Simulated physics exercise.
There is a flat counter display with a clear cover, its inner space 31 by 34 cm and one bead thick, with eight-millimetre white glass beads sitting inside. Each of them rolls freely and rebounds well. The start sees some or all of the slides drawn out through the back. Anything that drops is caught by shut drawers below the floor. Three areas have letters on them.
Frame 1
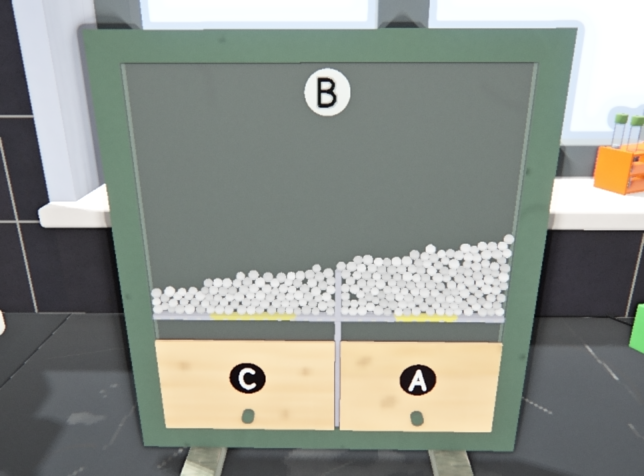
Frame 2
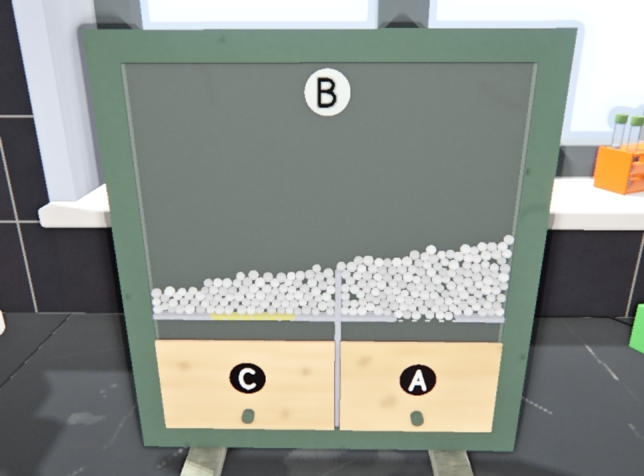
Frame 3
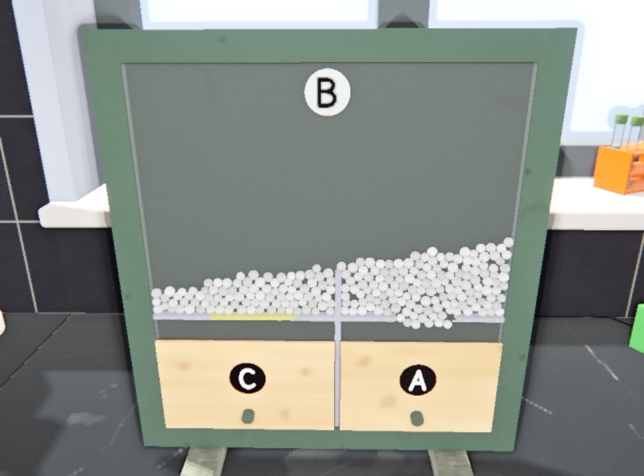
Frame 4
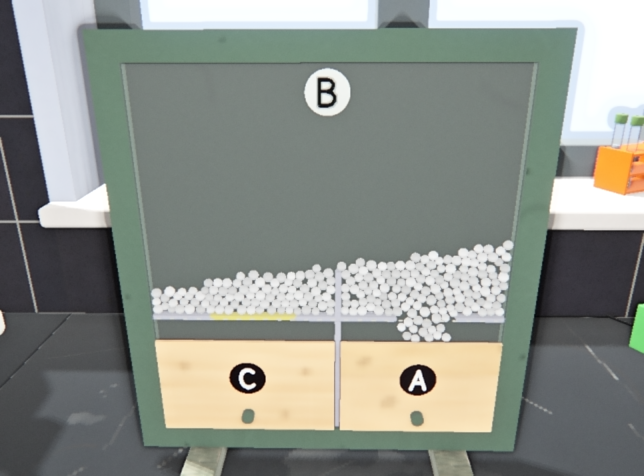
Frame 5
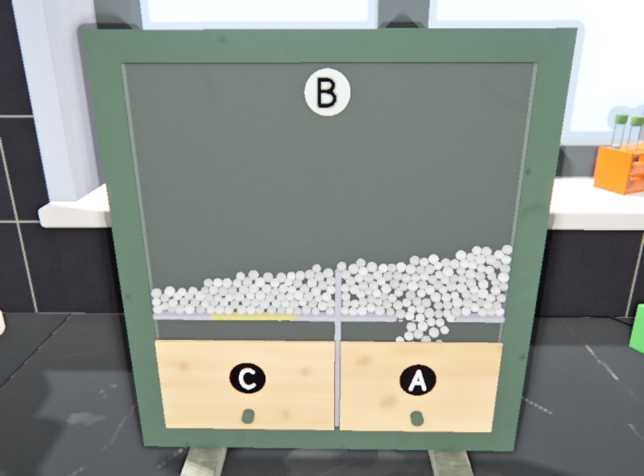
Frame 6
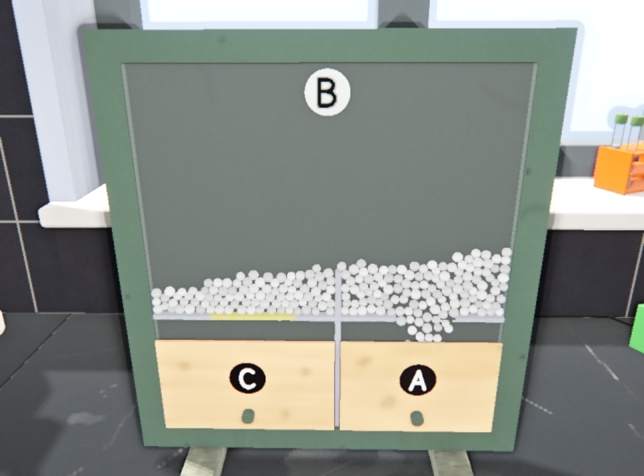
On a dark countertop, a green-framed panel held small white beads heaped higher on the right; the yellow strip above drawer A vanished, and some beads dropped through the gap while the left side stayed still.
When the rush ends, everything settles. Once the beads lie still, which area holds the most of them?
A.
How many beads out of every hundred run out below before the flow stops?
Around 55 %.
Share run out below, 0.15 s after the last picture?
Some 35 percent.
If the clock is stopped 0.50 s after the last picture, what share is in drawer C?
About 0 percent of the load.
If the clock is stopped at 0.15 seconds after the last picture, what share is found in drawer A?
Around 30 percent of the load.
Then, 0.15 s after the last picture, 35 % are out; A 30 %, B 65 %.
Then, 0.50 s after the last picture, 50 % are out; A 50 %, B 50 %.
Then, 1.20 s after the last picture, 55 % are out; A 55 %, B 45 %.
At rest 1.6 s after the last picture, 55 % are out; A 55 %, B 45 %, C 0 %.
